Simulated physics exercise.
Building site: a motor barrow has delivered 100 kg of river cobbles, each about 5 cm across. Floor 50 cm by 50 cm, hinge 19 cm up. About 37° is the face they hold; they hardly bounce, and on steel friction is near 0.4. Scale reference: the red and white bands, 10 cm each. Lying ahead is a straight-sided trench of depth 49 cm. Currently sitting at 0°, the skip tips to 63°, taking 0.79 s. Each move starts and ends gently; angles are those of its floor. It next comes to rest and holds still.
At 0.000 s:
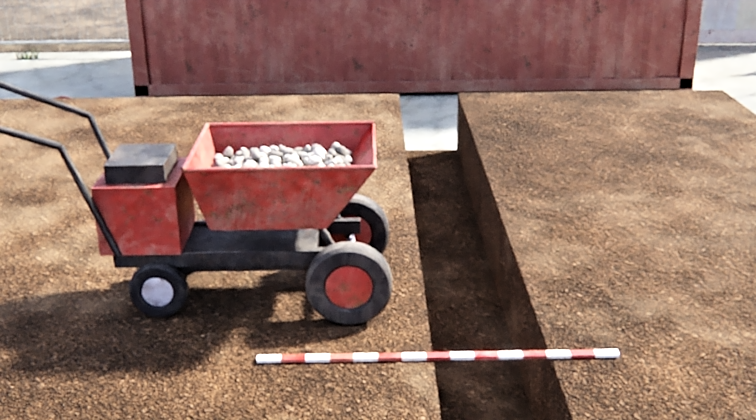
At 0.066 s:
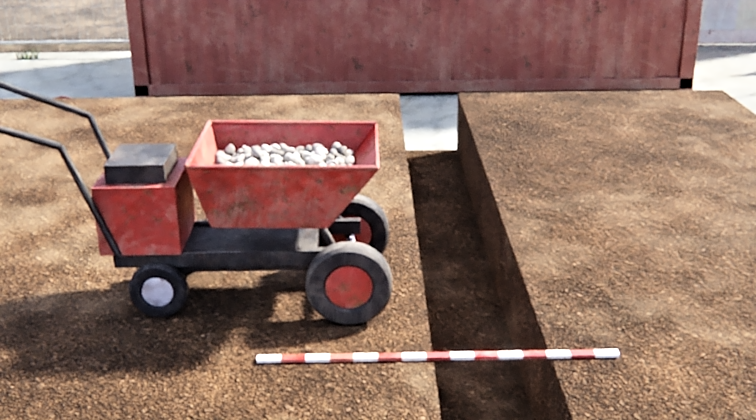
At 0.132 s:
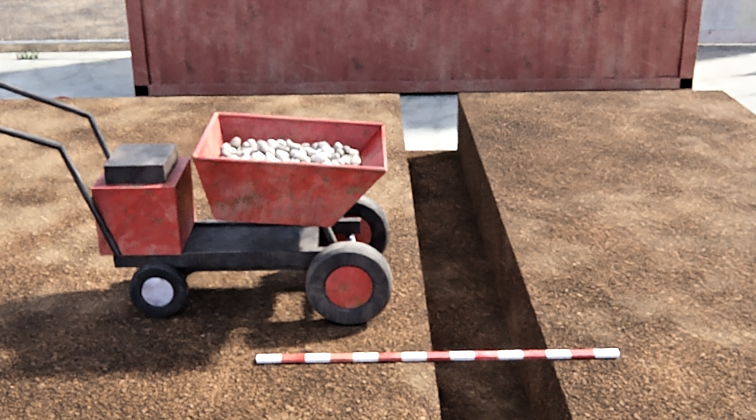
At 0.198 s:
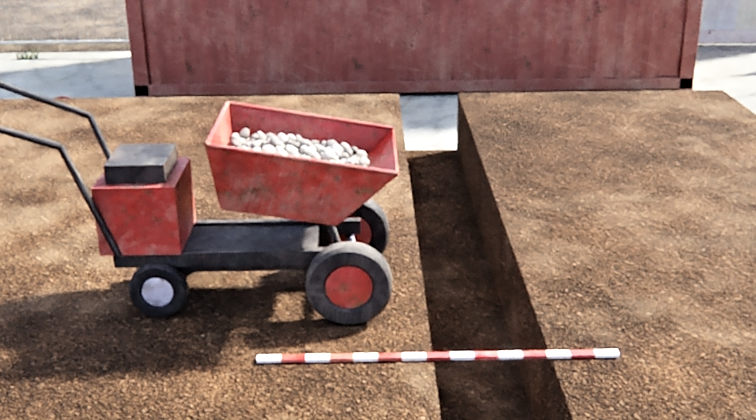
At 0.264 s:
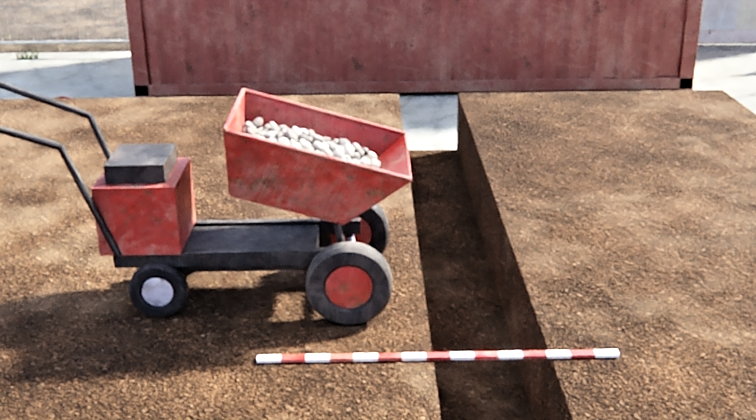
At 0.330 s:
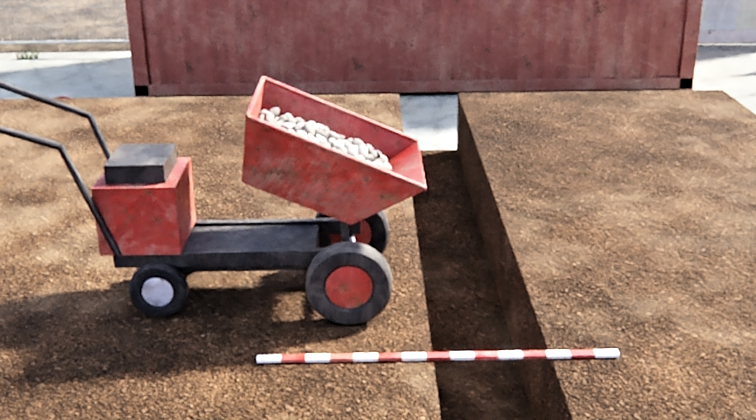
At the start, a red skip full of pale rounded stones sits level on a small motor barrow beside a straight-sided trench, with a red and white banded pole in front. The skip slowly lifts at its left end, then tilts more steeply toward the right, the stones still inside it.
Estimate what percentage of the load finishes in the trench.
Roughly 58 percent.
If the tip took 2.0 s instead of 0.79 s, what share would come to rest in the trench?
It would come to roughly 70 per cent.
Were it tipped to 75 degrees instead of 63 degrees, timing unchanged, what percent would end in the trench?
The trench would hold about 60% of it.
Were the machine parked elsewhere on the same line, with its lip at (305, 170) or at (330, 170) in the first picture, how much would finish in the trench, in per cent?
Around 80% for the first place and 80% for the second.
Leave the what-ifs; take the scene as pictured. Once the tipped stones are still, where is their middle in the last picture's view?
(502, 369).
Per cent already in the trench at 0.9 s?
Roughly 10% by that time.
After 0.6 s the floor is at 53°; 100 % in the skip; the foremost stones are at (438, 207).
After 0.9 s the floor is at 63°; 88 % in the skip, 12 % in the trench; the foremost stones are at (522, 260).
After 1.2 s the floor is at 63°; 48 % in the skip, 29 % in the trench, 22 % past the trench; the foremost stones are at (621, 284).
After 3.2 s the floor is at 63°; 18 % in the skip, 58 % in the trench, 24 % past the trench; the foremost stones are at (714, 268).
